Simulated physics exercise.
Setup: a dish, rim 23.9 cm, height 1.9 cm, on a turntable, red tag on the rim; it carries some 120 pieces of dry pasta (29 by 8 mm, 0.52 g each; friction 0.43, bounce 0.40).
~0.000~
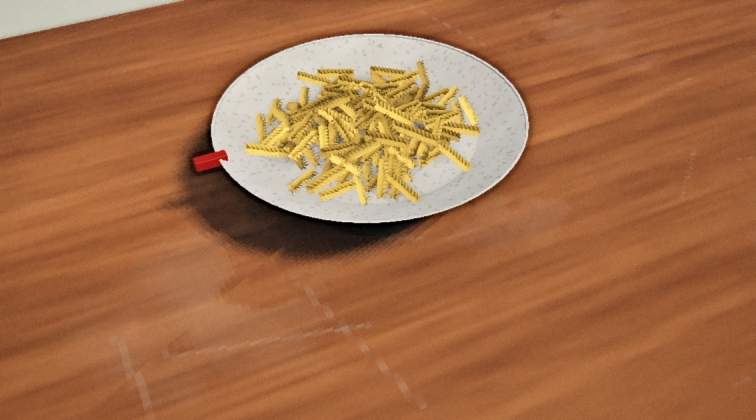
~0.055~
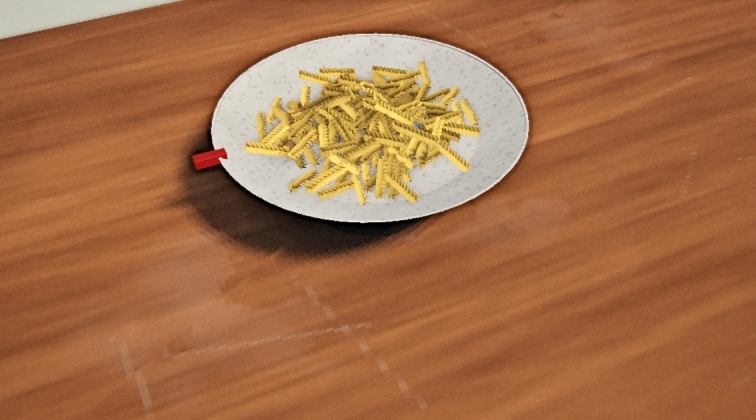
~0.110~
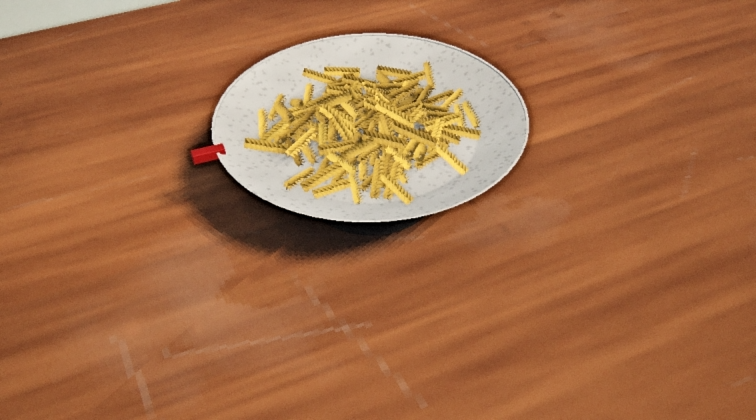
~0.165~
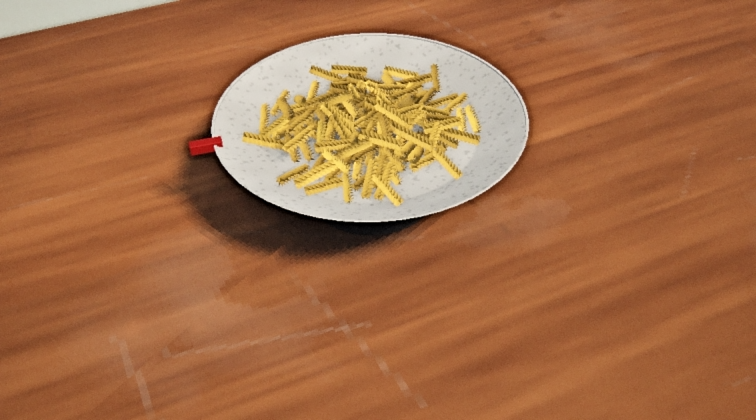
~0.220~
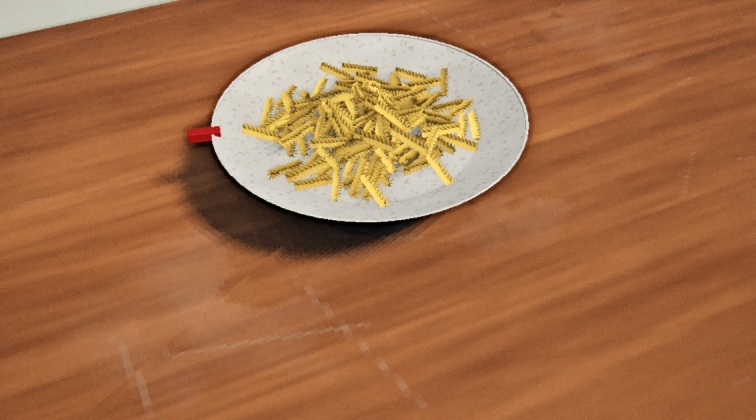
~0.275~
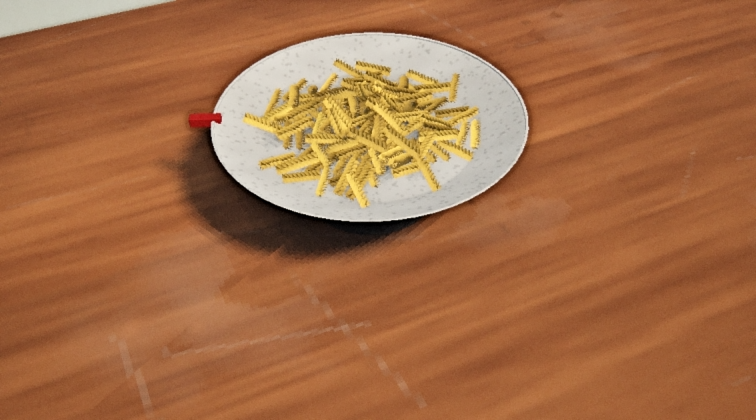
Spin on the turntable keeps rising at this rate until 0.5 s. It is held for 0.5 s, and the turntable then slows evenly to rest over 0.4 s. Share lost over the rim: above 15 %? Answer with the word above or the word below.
The word is below.
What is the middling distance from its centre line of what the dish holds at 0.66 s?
Middling distance: Approx. 5.0 cm.
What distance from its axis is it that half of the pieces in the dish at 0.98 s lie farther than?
5.0 cm or so.
After 0.66 s, dish 100 %; middle of the pieces not yet landed near (371, 122).
After 0.98 s, dish 100 %; middle of the pieces not yet landed near (371, 123).
Then, at 1.27 s, dish 100 %; middle of the pieces not yet landed near (369, 124).
After 1.55 s, dish 100 %; middle of the pieces not yet landed near (369, 124).
At rest (1.8 s), dish 100 %.
